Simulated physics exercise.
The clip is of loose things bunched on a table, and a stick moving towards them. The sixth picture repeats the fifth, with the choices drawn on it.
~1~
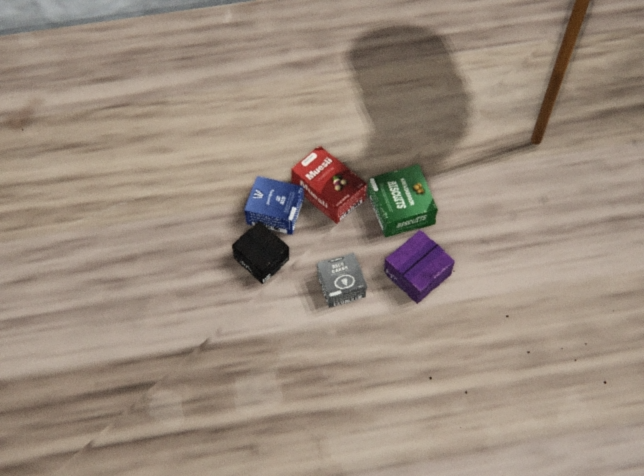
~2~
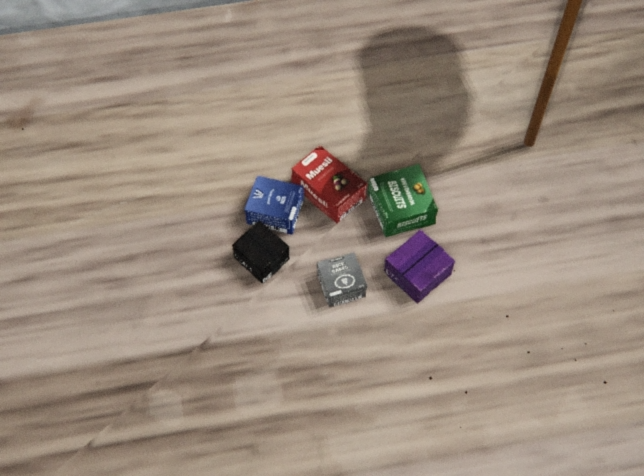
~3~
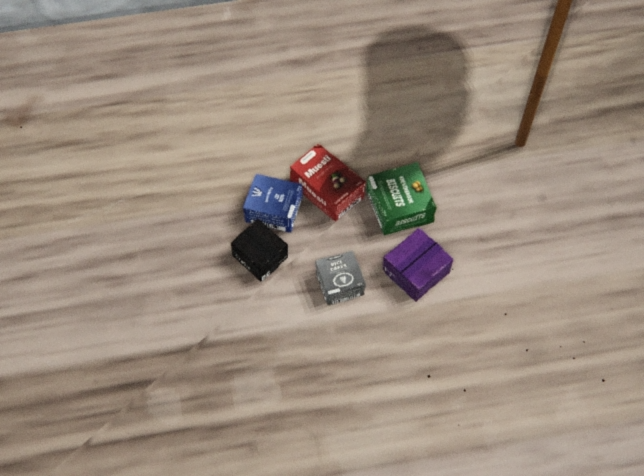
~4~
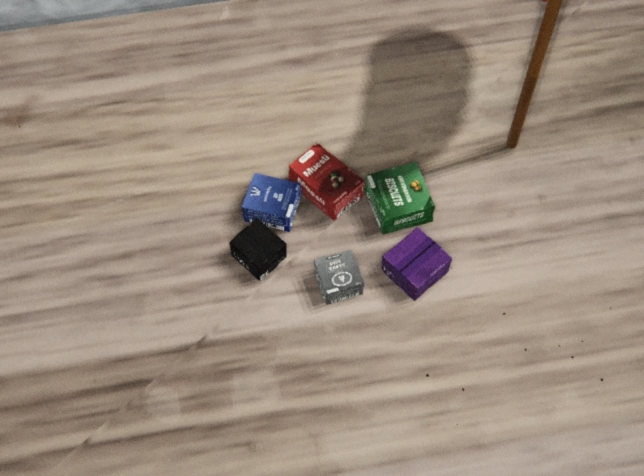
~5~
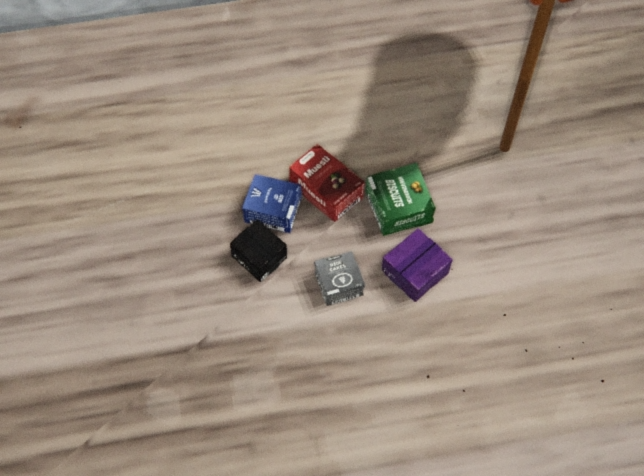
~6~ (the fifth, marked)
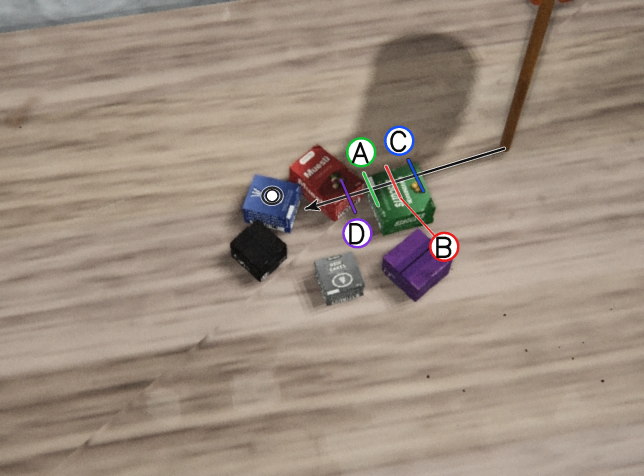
Six small boxes lie in a loose ring on a wood-grained tabletop, seen from above, with a rounded shadow above them. A red one is at the top, blue and black ones at the left, grey at the bottom, and green and purple at the right. A thin brown stick at the upper right moves slowly leftward while the boxes stay in place and the view barely shifts.
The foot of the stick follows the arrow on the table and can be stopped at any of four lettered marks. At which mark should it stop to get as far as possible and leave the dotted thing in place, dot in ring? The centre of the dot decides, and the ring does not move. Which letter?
It can go as far as D.
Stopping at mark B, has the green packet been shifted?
Yes.
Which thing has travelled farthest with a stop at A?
The green packet has gone farthest.
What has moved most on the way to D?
It is the green packet.
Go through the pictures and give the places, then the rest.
In the first picture, blue box (275, 205); grey box (341, 280); green packet (402, 201).
In the second picture, green packet (402, 200); purple box (419, 266).
In the third picture, black box (260, 251); red packet (327, 182).
In the fourth picture, blue box (272, 202); grey box (338, 277).
In the fifth picture, green packet (400, 199); purple box (416, 265); black box (259, 251).
On the marked copy, A at (371, 189); B at (394, 182); C at (415, 175); D at (348, 196); the arrow from (504, 149) to (306, 209); the white dot at (272, 195).
With D. Early on, foot of the stick (449, 167).
Further on, foot of the stick (392, 183); green packet (391, 211); red packet (323, 189).
At the end, foot of the stick (348, 197); green packet (377, 219); red packet (322, 190); the dot is still in its ring.
As for the rest, A keeps the dot in but is short; B keeps the dot in but is short; C keeps the dot in but is short.
